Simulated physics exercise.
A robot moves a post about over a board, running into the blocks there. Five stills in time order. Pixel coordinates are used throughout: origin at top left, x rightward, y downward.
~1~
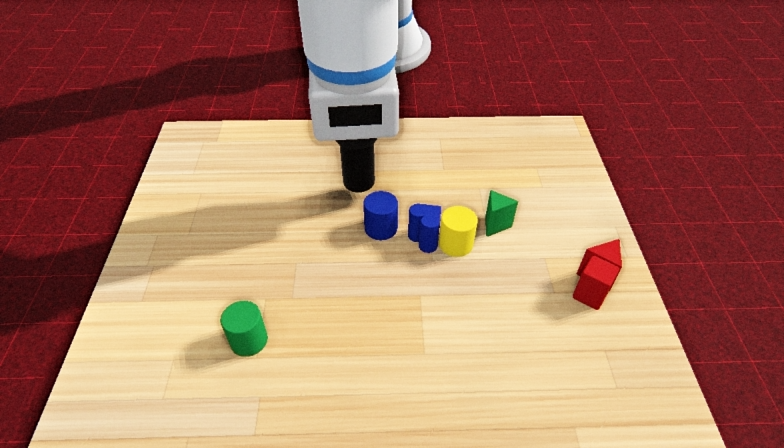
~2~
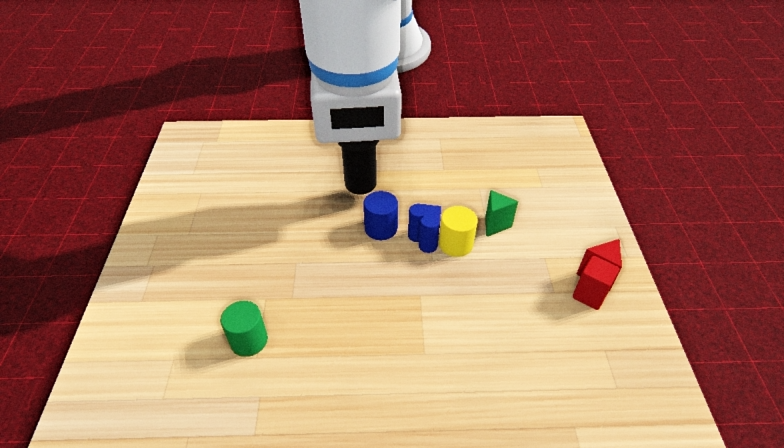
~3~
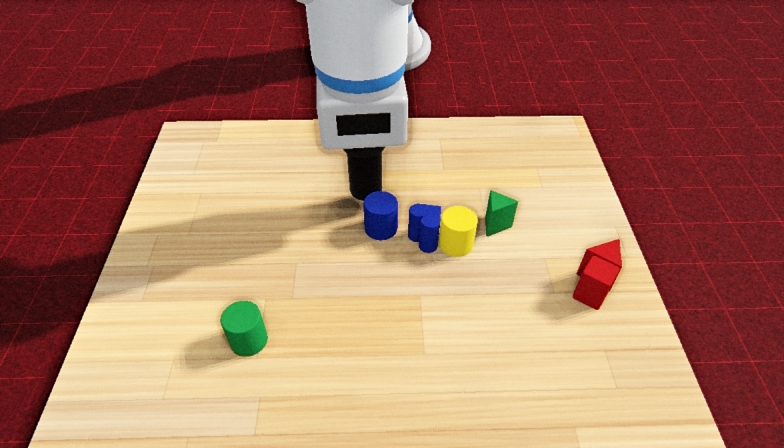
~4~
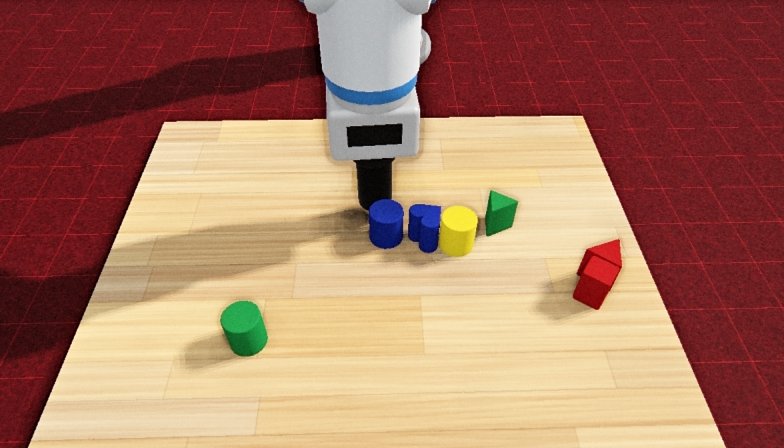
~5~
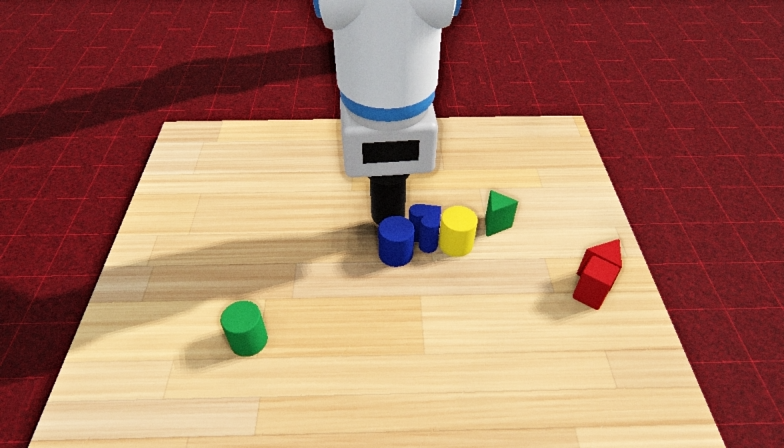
At first, a robot arm's black post stands just behind a blue cylinder on a wooden board scattered with blue, yellow, green and red blocks. The post edges forward and slightly right, meets the cylinder and pushes it a short way toward the viewer, while the other blocks stay put.
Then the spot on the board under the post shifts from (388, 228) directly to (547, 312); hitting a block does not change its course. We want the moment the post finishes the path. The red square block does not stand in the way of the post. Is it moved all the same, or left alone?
Stays where it is.
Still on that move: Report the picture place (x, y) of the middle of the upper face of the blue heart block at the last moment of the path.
Its top middle is near (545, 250).
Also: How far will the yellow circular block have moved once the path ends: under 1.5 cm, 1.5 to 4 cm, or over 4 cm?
The move is long, over 4 cm.
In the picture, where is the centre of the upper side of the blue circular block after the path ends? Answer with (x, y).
It comes to (413, 247).
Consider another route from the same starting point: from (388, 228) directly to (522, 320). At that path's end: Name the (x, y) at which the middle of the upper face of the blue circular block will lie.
The point I'd pick in the picture is (415, 258).
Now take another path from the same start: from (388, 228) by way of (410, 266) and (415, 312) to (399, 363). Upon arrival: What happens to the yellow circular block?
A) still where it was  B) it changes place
It's B.
What follows on the original path. One third of the way, post (439, 242); blue circular block (413, 247); blue heart block (478, 233), turned 15° anticlockwise; yellow circular block (509, 225).
Two thirds of the way, post (493, 270); blue circular block (413, 247); blue heart block (529, 245), turned 80° anticlockwise; yellow circular block (535, 221).
At the end, post (551, 301); blue circular block (413, 247); blue heart block (545, 250), turned 145° anticlockwise; yellow circular block (535, 221); red square block not moved.
